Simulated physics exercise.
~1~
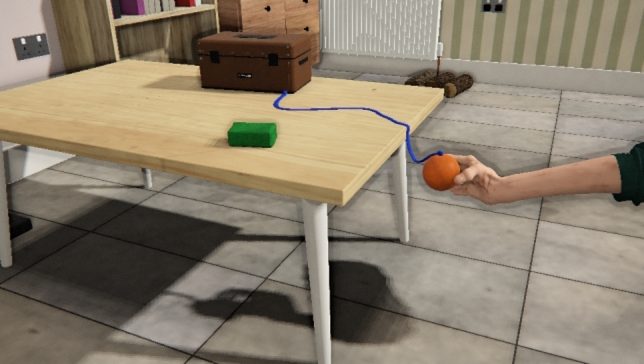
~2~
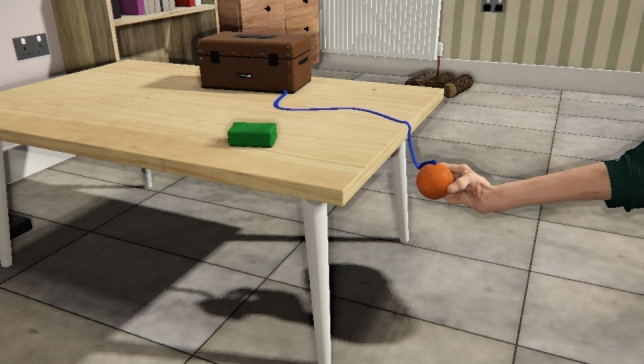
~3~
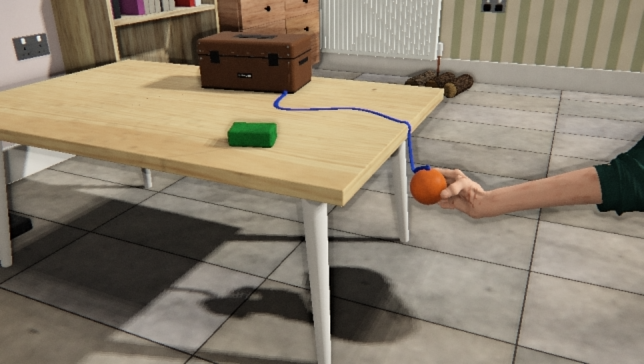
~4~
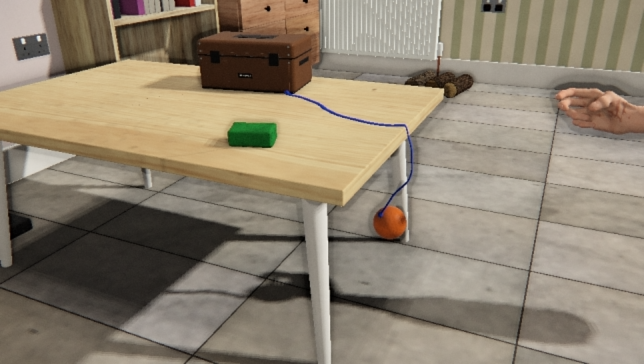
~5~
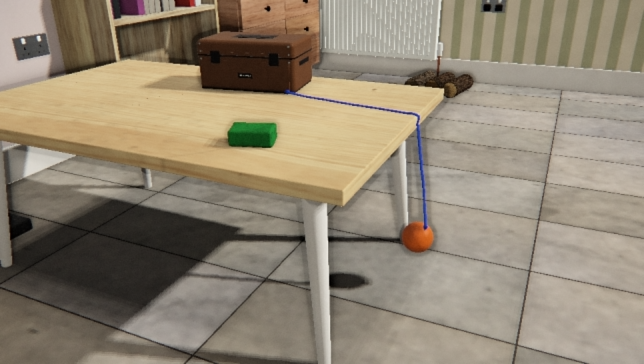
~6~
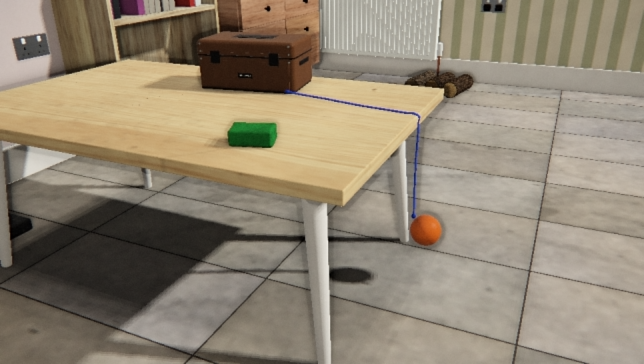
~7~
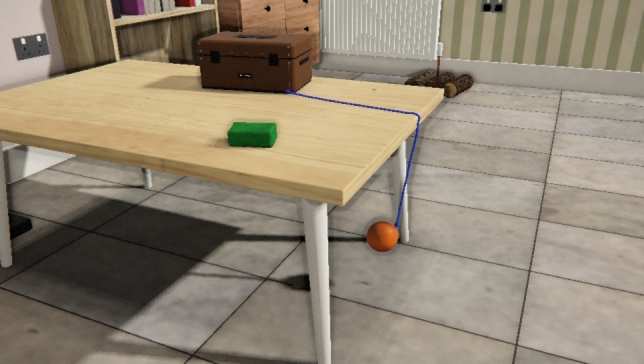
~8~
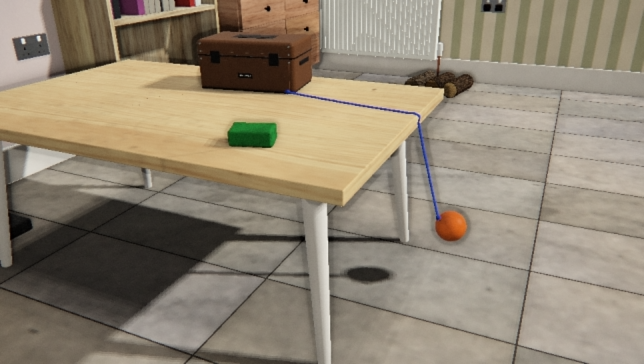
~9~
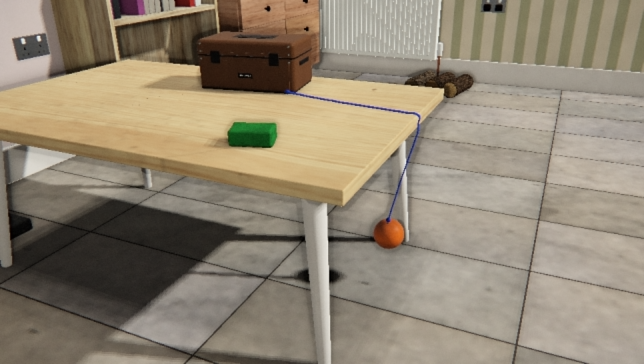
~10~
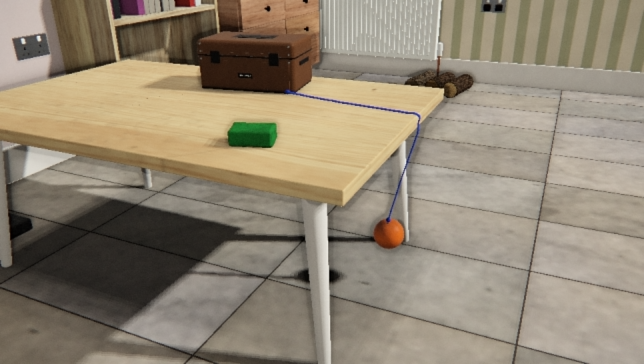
In a room with a tiled floor, a hand let go of an orange tied to a blue ribbon running from a brown case on the table, and it dropped, swung side to side and ended up hanging, while the green sponge stayed put.
